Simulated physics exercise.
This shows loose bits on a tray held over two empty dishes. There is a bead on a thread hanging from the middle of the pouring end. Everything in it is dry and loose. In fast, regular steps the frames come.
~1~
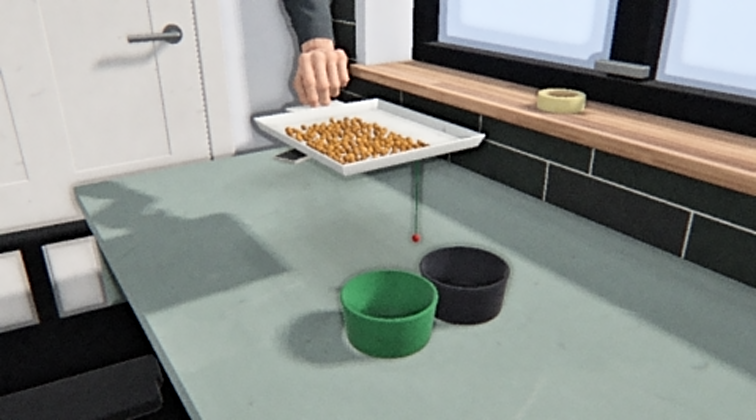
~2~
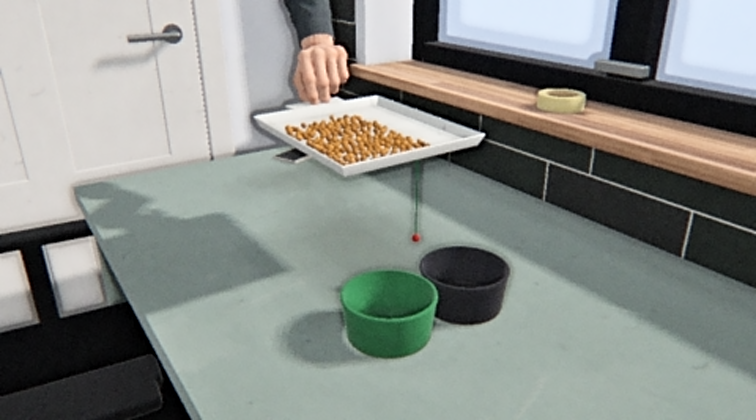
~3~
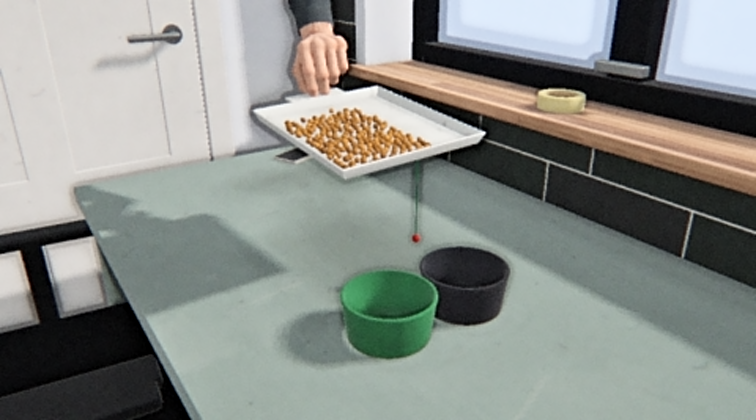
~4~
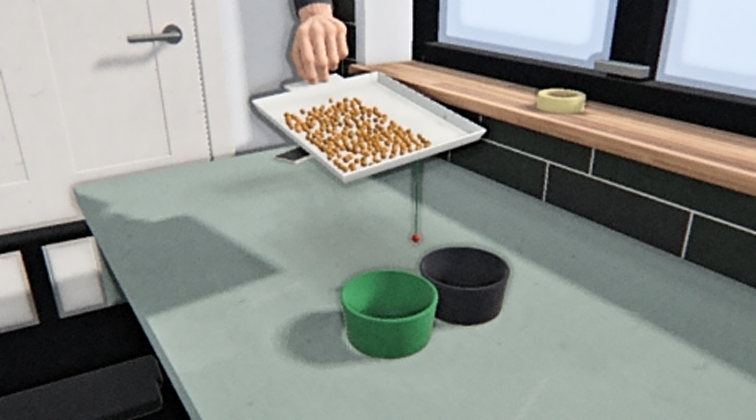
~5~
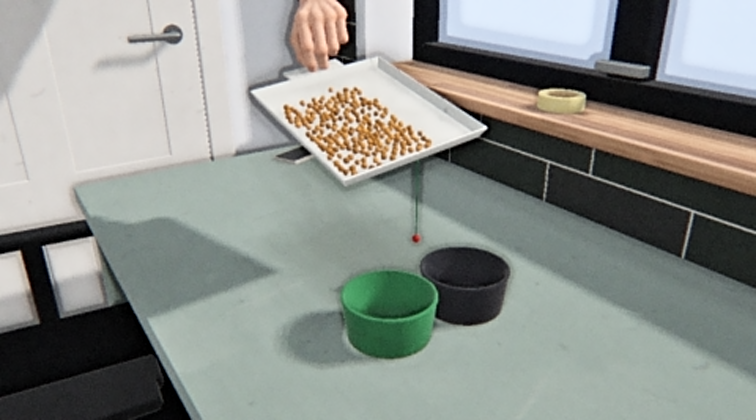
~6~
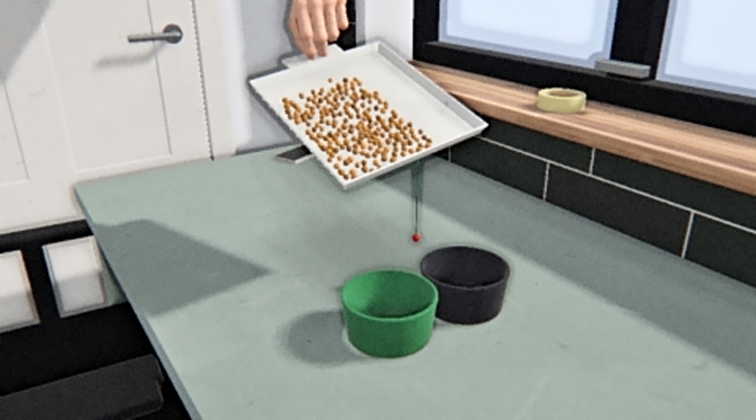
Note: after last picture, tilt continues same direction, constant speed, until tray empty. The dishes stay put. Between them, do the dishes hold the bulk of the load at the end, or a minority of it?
They hold a minority.
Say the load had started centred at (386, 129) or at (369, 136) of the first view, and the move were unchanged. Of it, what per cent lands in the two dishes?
Estimate: 40 % first, 30 % second.
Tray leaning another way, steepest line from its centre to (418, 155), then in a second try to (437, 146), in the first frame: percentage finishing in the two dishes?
Lab note: Try one about 70 %, try two about 10 %.
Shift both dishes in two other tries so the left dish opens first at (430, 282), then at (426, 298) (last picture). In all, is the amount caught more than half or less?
Well, the minor share the first time and the minor share the second time.
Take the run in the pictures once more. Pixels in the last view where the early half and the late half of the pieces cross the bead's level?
The opening part goes through (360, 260); what follows goes through (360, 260).
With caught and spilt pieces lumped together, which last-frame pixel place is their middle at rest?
The centre comes to rest close to (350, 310).
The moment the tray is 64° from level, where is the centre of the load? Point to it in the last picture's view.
Look close to (360, 169) in the last picture.
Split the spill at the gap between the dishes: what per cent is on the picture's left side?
Share on the left: Near 100 %.
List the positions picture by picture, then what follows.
The first picture shows corners of the pouring end at (345, 163) and (478, 135), level; middle of the load at (358, 141), roasted chickpeas; left dish at (417, 332); right dish at (493, 300); bead on its thread at (416, 238).
The second picture shows corners of the pouring end at (345, 164) and (478, 134), level; middle of the load at (358, 140).
The third picture shows corners of the pouring end at (345, 167) and (478, 132), tipped barely, lowest at the left corner; middle of the load at (358, 137).
The fourth picture shows corners of the pouring end at (345, 171) and (479, 129), tipped a little, lowest at the left corner; middle of the load at (358, 133).
The fifth picture shows corners of the pouring end at (346, 176) and (479, 127), tipped clearly, lowest at the left corner; middle of the load at (358, 130).
The sixth picture shows corners of the pouring end at (346, 179) and (480, 124), tipped clearly, lowest at the left corner; middle of the load at (358, 127), a small part on the move; left dish at (417, 332); right dish at (494, 300).
Soon, tray tipped steeply; most on the tray; a stray few in the left dish; a small part in the air.
A while on, tray tipped past a quarter turn; a stray few on the tray; about a quarter in the left dish; a stray few in the right dish; about two thirds outside both; a small part in the air.
Towards the end, tray tipped past a quarter turn; about a quarter in the left dish; a stray few in the right dish; most outside both.
Finally, tray tipped past a quarter turn; about a quarter in the left dish; a stray few in the right dish; most outside both.
